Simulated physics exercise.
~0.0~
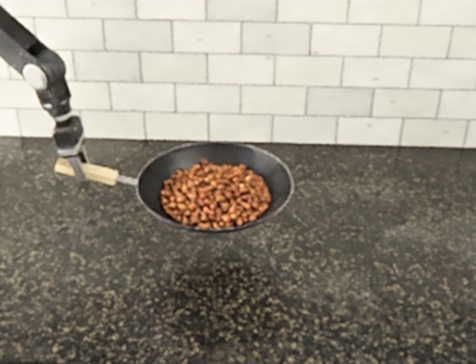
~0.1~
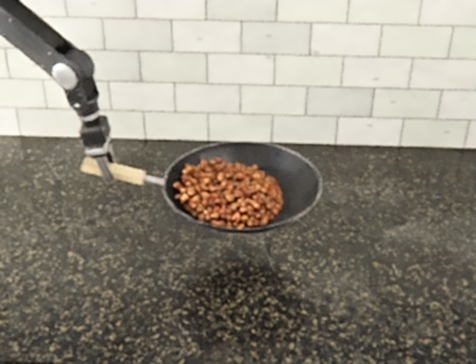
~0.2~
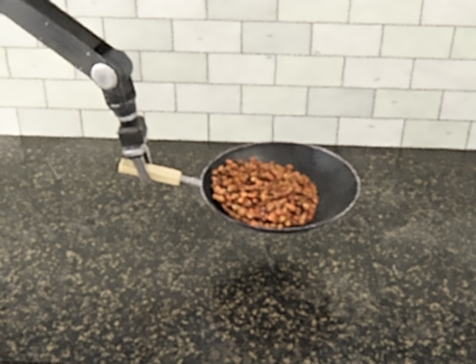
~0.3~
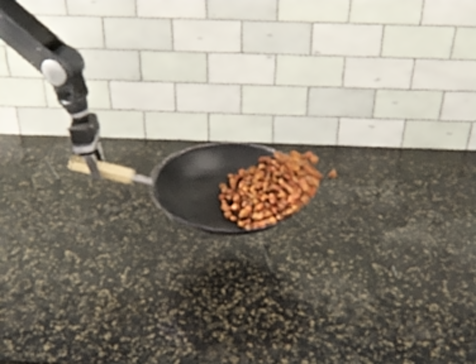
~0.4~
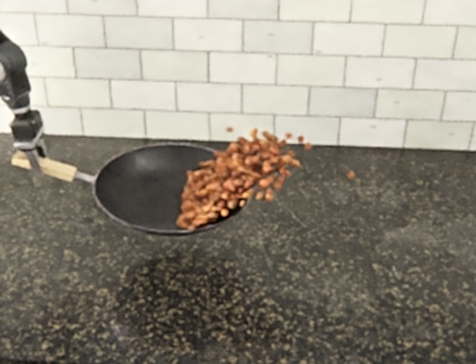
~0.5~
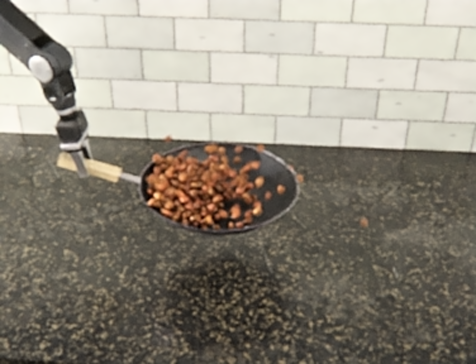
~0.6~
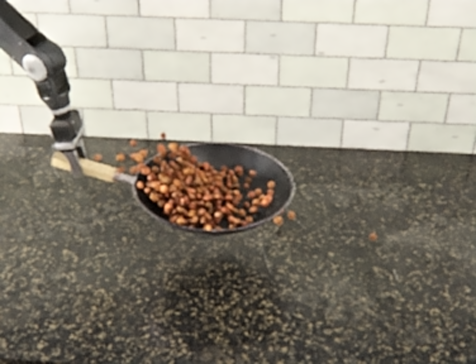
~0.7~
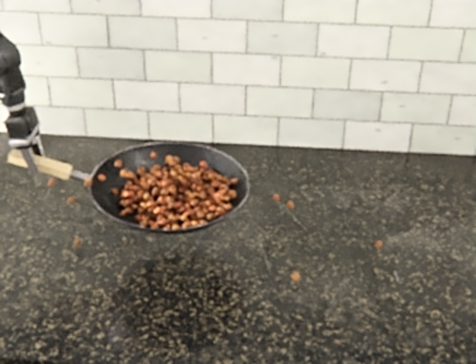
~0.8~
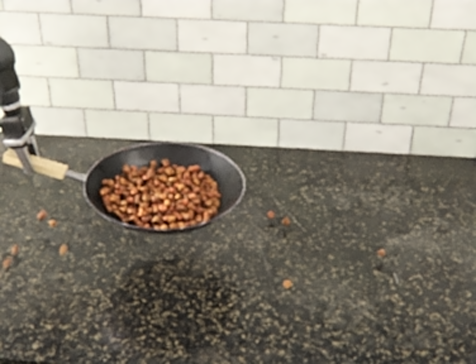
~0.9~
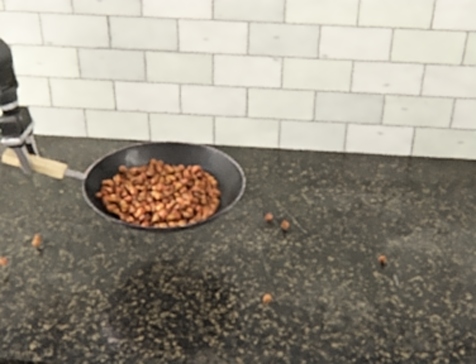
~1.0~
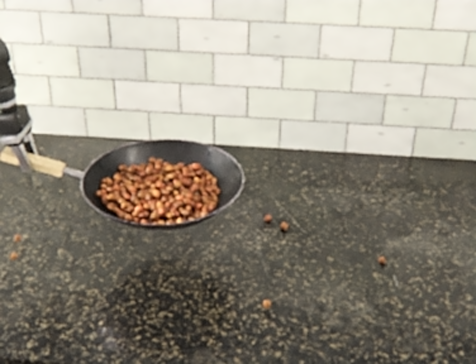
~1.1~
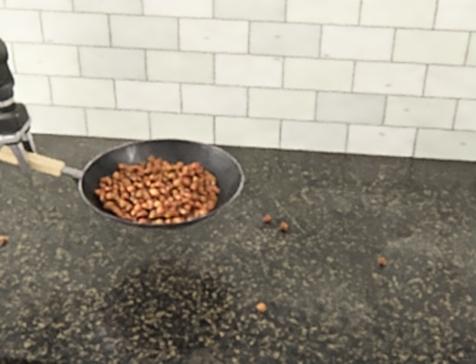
On a dark speckled countertop before a white tiled wall, a robot arm moves a pan of hazelnuts right, then jerks it left and back, tossing them up; most land back inside, while a few scatter and come to lie on the counter as the pan stops at left.
